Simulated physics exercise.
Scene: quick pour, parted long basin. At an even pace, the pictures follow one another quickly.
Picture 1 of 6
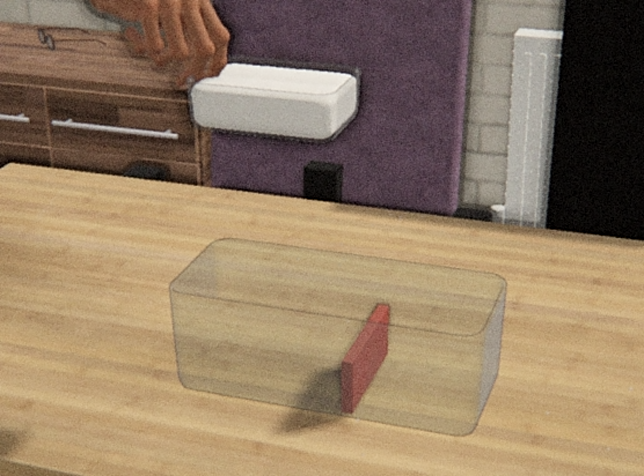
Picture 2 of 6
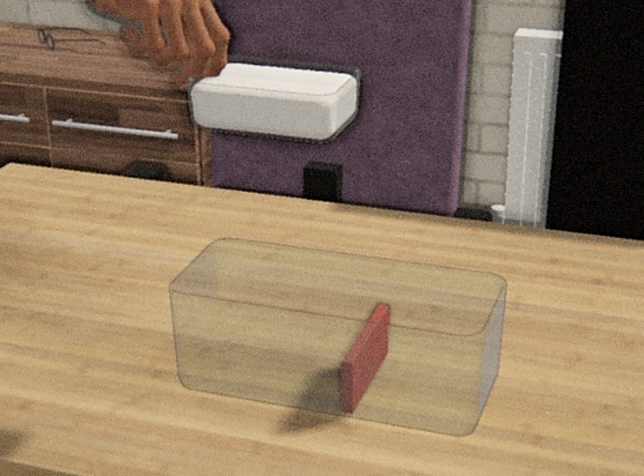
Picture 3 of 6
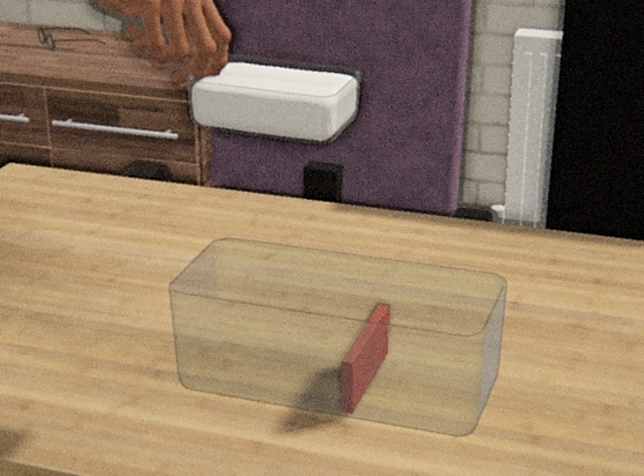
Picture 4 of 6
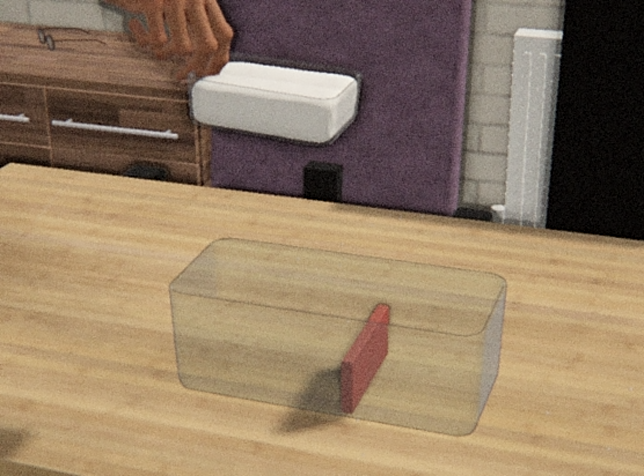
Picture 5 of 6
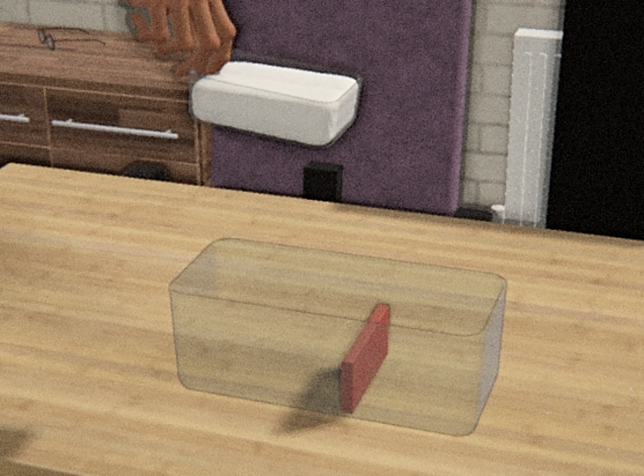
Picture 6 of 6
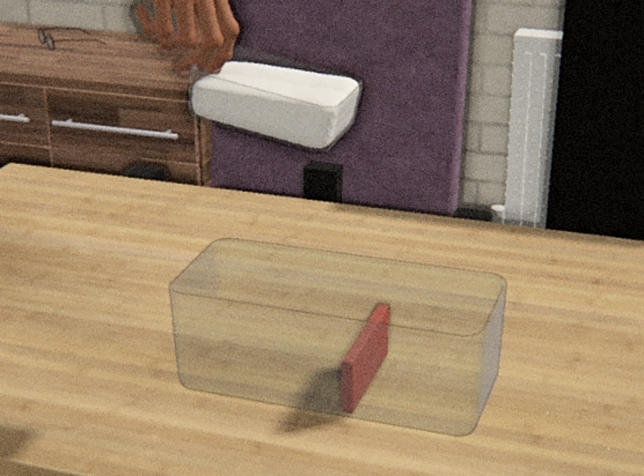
The footage shows a hand beside a white container above a clear long basin with a red dividing wall on a wooden table; the container stays nearly still at first, then tilts slightly, its right side dipping.
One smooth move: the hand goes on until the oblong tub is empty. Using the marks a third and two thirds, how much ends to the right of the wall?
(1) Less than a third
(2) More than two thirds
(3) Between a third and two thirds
The answer is 2.
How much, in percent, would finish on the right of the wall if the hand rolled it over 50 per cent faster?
I'd say close to 75 %.
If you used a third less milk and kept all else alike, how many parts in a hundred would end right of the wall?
Roughly 65 in a hundred.
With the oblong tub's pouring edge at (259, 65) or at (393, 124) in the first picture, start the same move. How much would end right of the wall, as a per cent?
The first start yields 5 per cent, the second 85 per cent.
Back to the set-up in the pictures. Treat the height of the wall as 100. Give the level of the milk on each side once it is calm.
Close to 10 for the left and 40 for the right.
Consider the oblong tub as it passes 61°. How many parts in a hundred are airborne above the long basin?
Around 50 in a hundred, more or less.
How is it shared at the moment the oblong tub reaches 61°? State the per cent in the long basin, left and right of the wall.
The left part holds 0 percent and the right part 25 percent.
A moment on, the oblong tub is tipped part way and 24 per cent is still to pour, 1 is left of the wall and 23 right of it.
Next, the oblong tub is tipped on its side and 4 per cent is still to pour, 7 is left of the wall and 75 right of it.
Then the oblong tub is tipped right over and 0 per cent is still to pour, 17 is left of the wall and 75 right of it.
Later the oblong tub is tipped right over and 0 per cent is still to pour, 18 is left of the wall and 75 right of it.
In the end 18 per cent lies left of the wall, 75 right of it and 7 outside.
